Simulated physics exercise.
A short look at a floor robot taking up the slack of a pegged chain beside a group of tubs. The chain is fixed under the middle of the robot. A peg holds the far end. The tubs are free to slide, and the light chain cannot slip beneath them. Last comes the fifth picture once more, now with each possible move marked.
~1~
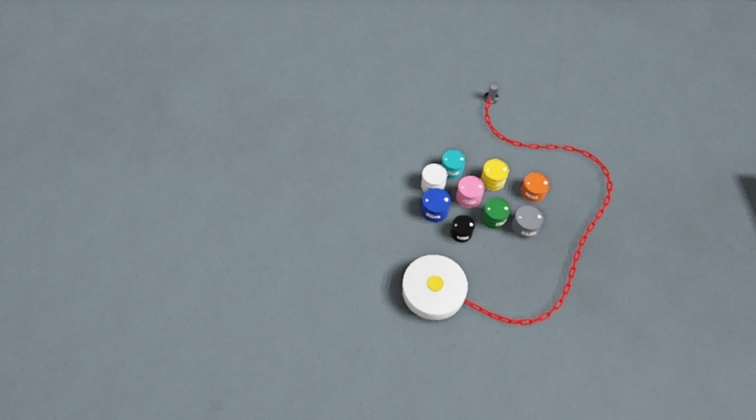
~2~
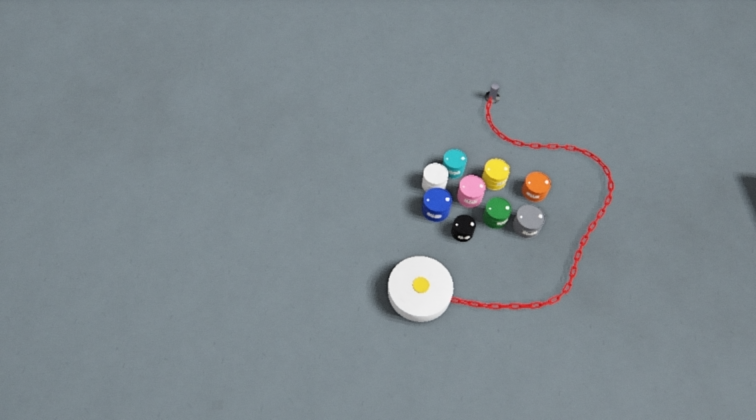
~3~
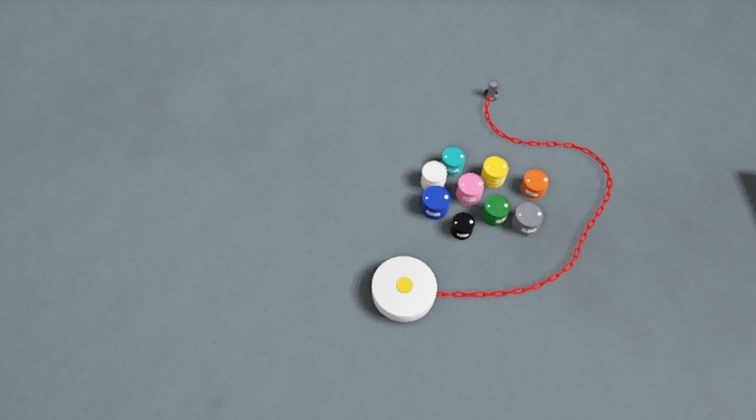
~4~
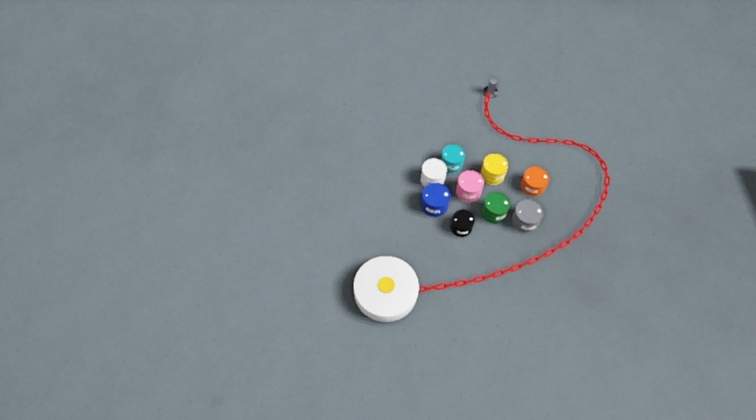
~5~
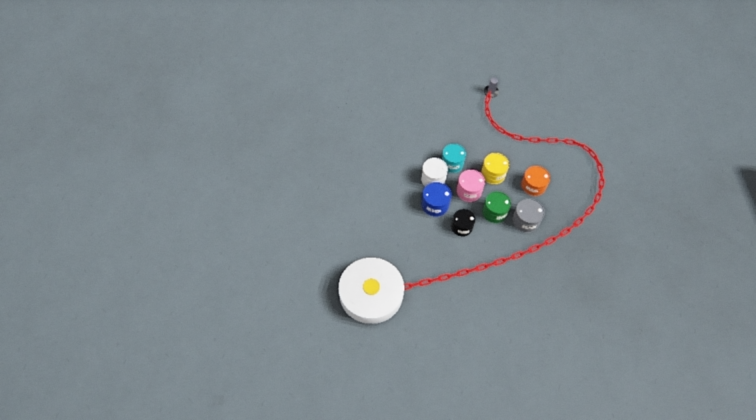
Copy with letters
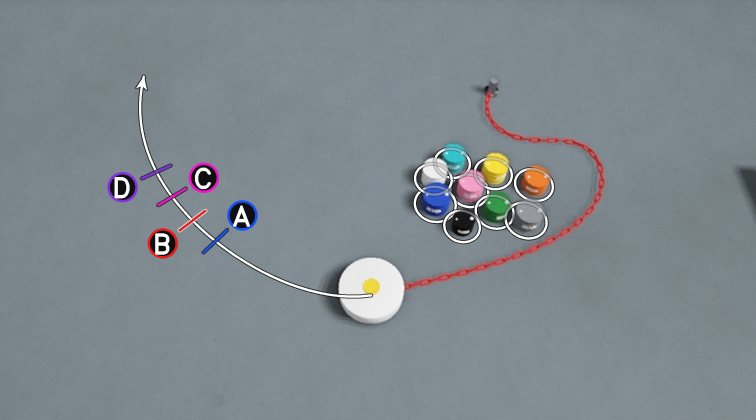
A round white robot with a yellow dot slides slowly left across a grey floor, pulling a red chain fixed to a small peg at the upper right. The chain's lower bend straightens first, then its right-hand curve draws slightly inward, while the cluster of colourful tubs beside it stays in place.
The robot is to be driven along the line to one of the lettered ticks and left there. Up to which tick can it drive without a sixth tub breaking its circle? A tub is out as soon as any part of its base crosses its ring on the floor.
The limit holds up to B.
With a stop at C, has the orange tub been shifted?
Yes.
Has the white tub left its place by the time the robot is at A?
No.
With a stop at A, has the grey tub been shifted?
By then, yes.
On the marked copy, A at (215, 241); B at (192, 221); C at (172, 197); D at (156, 172); the route from (371, 295) via (190, 218) to (144, 76).
Taking B. A third of the way, robot (296, 282).
Two thirds of the way, robot (234, 251); grey tub (523, 212).
When it is over, robot (190, 215); yellow tub (489, 166); green tub (480, 205); black tub (457, 211); grey tub (498, 191); orange tub (513, 175); four over the rings.
As for the rest, A is within the limit but short; C has seven over the rings; D has nine over the rings.
